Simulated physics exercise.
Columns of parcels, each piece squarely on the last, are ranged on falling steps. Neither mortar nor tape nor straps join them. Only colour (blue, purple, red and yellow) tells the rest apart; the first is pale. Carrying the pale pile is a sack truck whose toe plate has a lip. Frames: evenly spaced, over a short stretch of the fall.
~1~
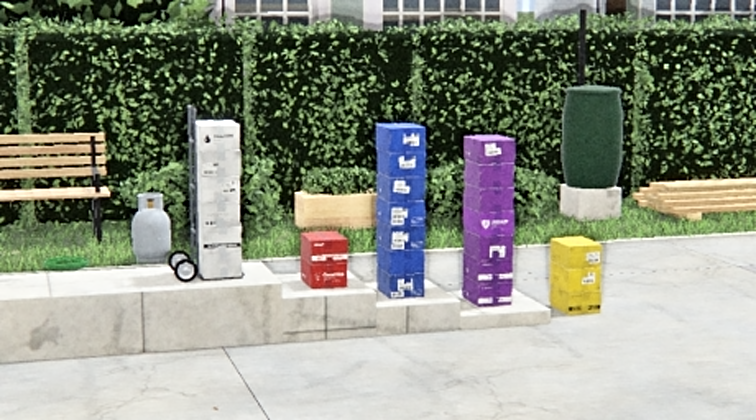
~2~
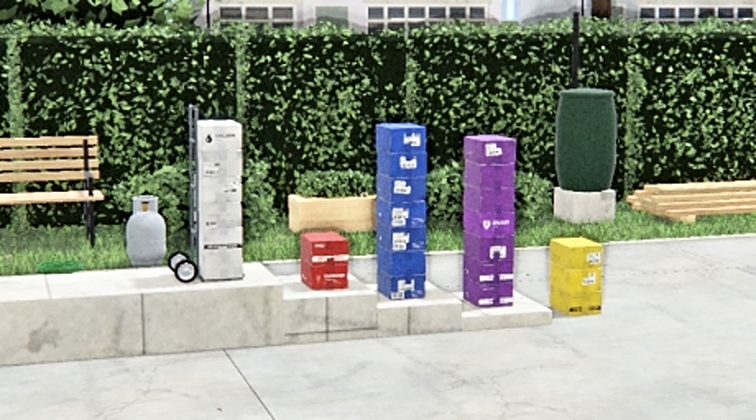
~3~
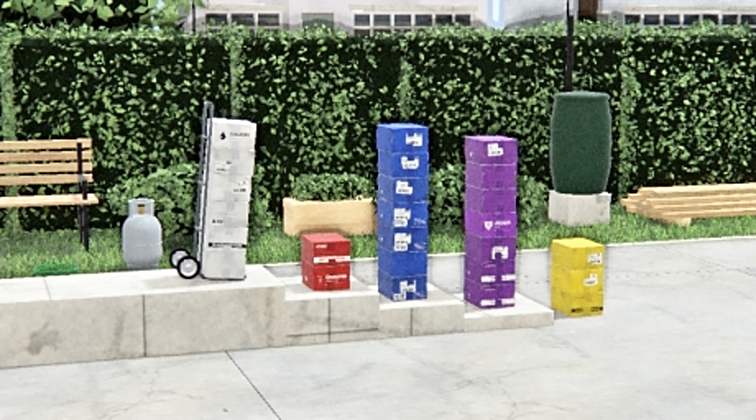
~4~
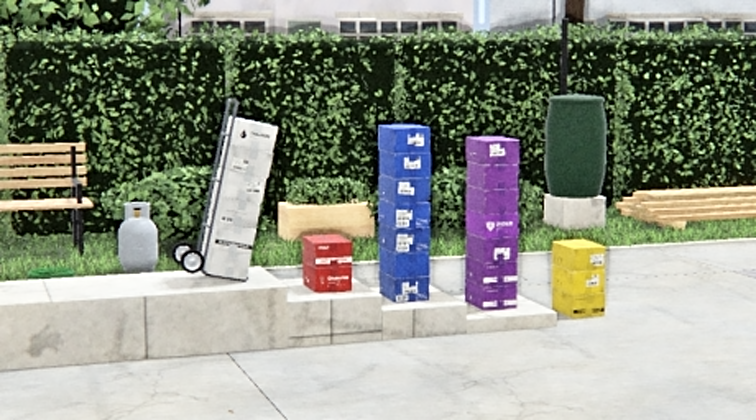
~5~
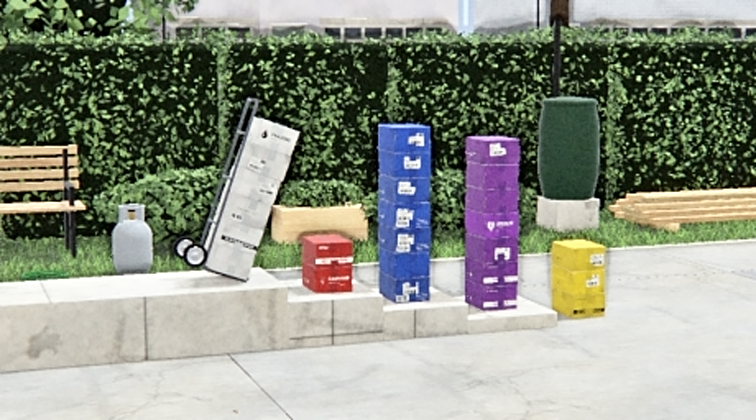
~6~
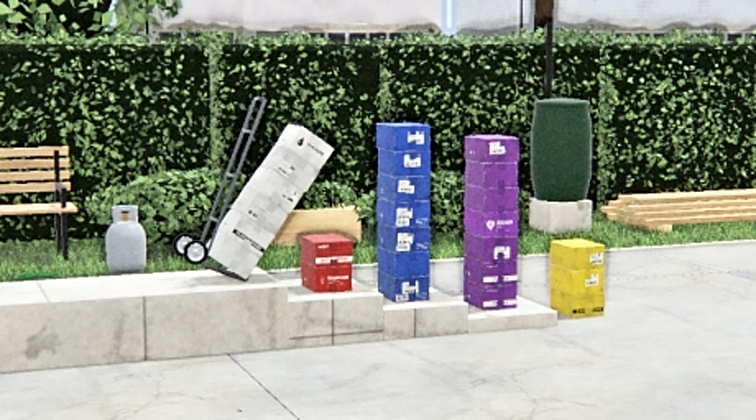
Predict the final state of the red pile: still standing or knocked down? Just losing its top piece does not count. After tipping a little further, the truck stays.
Still standing.
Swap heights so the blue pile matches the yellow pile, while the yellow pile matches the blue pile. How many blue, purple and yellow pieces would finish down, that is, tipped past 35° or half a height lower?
Per pile: Blue 1; purple 0; yellow 0.
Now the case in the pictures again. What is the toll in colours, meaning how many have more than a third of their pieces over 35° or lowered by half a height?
Altogether, 0.
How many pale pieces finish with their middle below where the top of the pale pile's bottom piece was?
Total: 3.
Just after the last frame, 6 of the pale pile down; none of the 2 red parcels down (0 of 19 in all colours); top red parcel unmoved.
A moment on, 6 of the pale pile down; none of the 2 red parcels down (0 of 19 in all colours); top red parcel moved a little.
Further on, 6 of the pale pile down; none of the 2 red parcels down (0 of 19 in all colours); top red parcel moved a little; top blue parcel moved a little.
When it is over, 6 of the pale pile down; none of the 2 red parcels down (0 of 19 in all colours); top red parcel moved a little; top blue parcel unmoved. In pixels of the last frame, middles, top red parcel near (330, 250), top blue parcel near (402, 137).
